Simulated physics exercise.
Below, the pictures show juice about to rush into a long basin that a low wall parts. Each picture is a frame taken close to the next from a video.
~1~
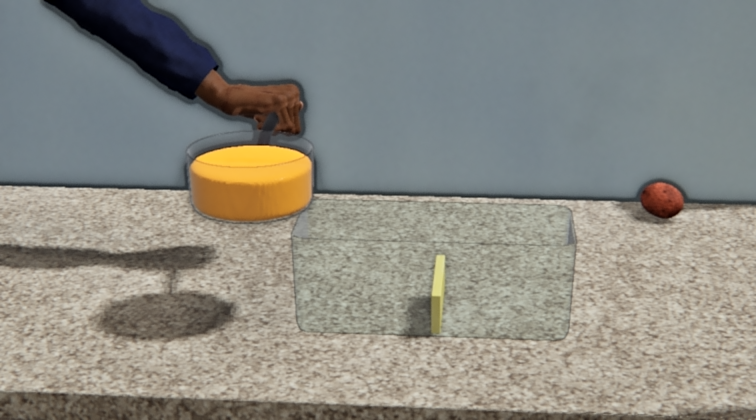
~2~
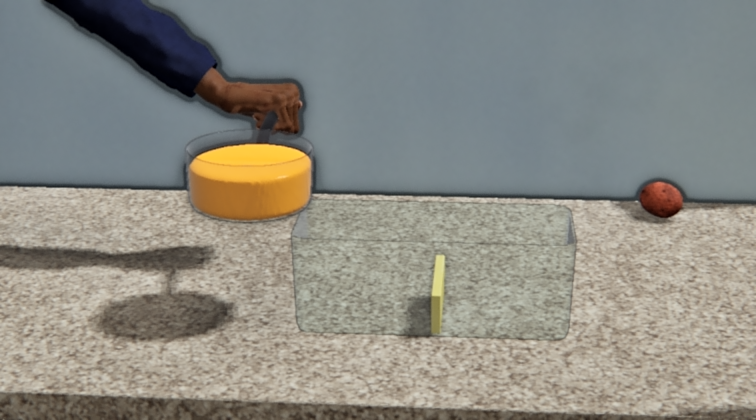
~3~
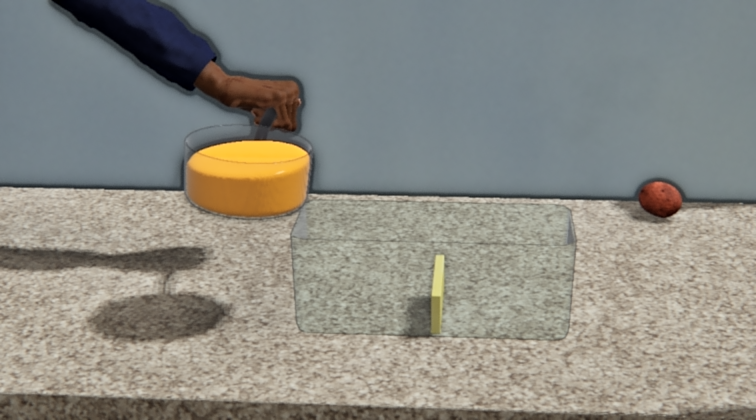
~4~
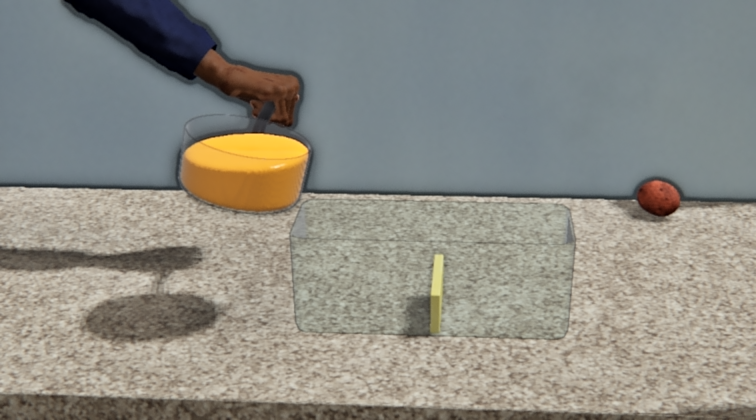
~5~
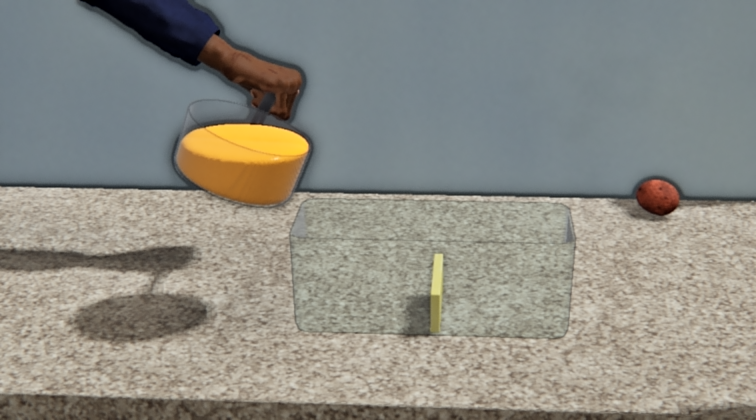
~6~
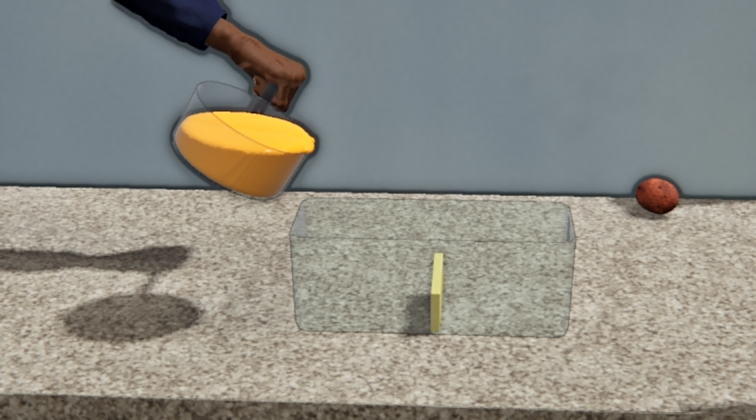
A hand in a dark blue sleeve held a clear bowl of orange juice above a counter, then steadily tilted it rightward beside a long glass basin with a low yellow wall inside.
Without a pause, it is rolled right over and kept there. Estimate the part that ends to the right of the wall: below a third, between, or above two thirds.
The part right of the wall will probably remain beneath one third.
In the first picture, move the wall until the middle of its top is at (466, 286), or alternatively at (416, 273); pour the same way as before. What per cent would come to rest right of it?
First try 15 per cent, second try 35 per cent.
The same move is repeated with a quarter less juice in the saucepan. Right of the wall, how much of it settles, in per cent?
Close to 5 per cent, more or less.
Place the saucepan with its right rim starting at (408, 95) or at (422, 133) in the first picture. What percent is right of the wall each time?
It comes out at around 80 percent and then around 80 percent.
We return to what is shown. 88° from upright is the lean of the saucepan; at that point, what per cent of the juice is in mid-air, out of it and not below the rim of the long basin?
Airborne share: Approx. 45 %.
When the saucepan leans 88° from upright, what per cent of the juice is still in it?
Close to 40 parts in a hundred remain.
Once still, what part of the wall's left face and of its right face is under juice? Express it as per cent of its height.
The left reads 60 in a hundred and the right 10 in a hundred.
A moment on, the saucepan is tipped on its side and 41 per cent is still to pour, 12 is left of the wall and 0 right of it.
Next, the saucepan is tipped right over and 6 per cent is still to pour, 79 is left of the wall and 4 right of it.
Then the saucepan is tipped right over and 1 per cent is still to pour, 78 is left of the wall and 7 right of it.
Later the saucepan is tipped right over and 0 per cent is still to pour, 80 is left of the wall and 11 right of it.
Finally, 78 per cent lies left of the wall, 13 right of it and 9 outside.
